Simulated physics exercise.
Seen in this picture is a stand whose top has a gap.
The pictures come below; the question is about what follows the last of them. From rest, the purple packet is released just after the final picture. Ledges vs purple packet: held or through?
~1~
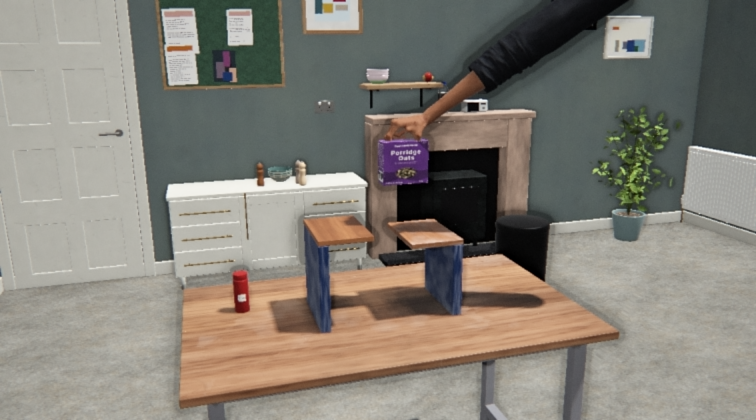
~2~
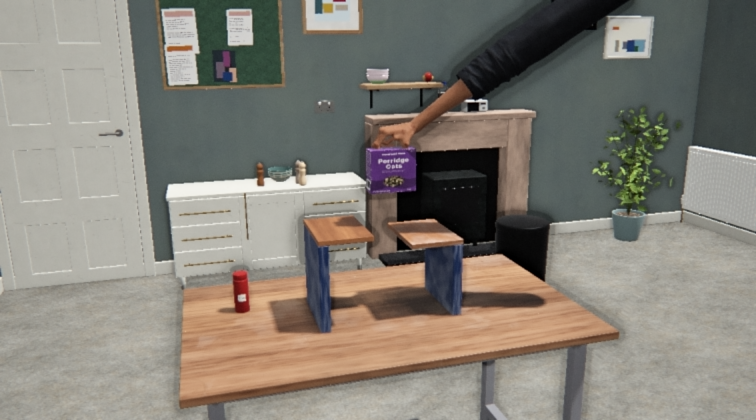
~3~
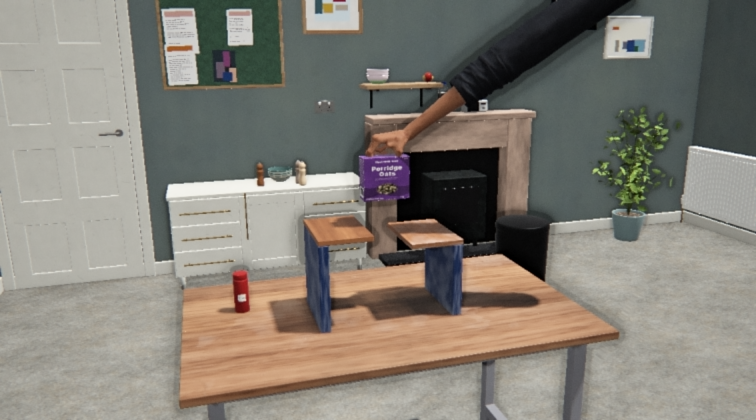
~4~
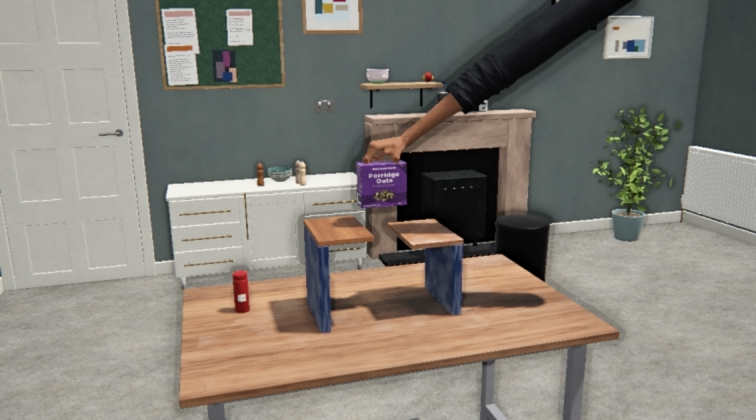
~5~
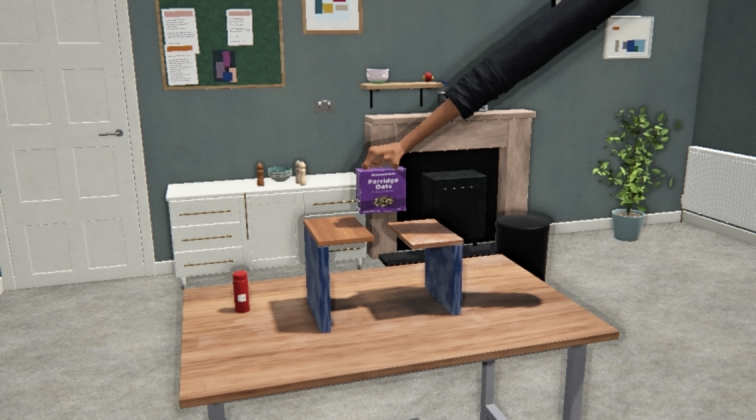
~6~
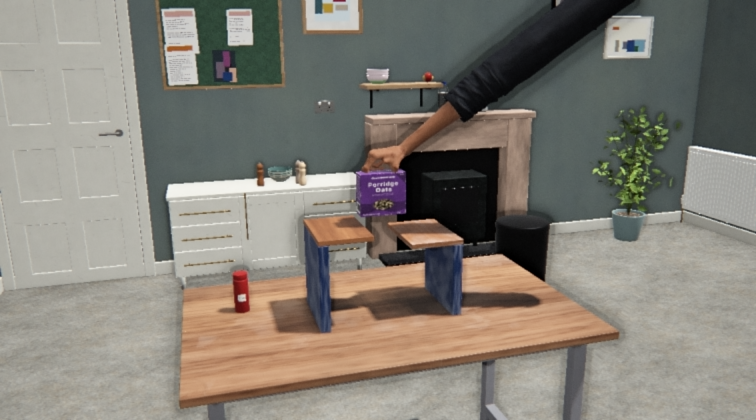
It won't go.
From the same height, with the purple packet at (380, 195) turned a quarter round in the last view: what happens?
Result: Passes the gap.
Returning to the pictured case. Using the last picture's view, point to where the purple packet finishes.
Close to (383, 217) in the last picture.
Then, 0.20 s after the last picture, purple packet tipped 9° from how it was near (382, 205).
Then, 0.30 s after the last picture, purple packet tipped 61° from how it was near (383, 217).
Then, 0.40 s after the last picture, purple packet tipped 70° from how it was near (383, 217).
At rest, tipped over on the stand or table, purple packet; red shaker in place. Seen from the same camera at the end, purple packet near (383, 217). The packet stays on top.
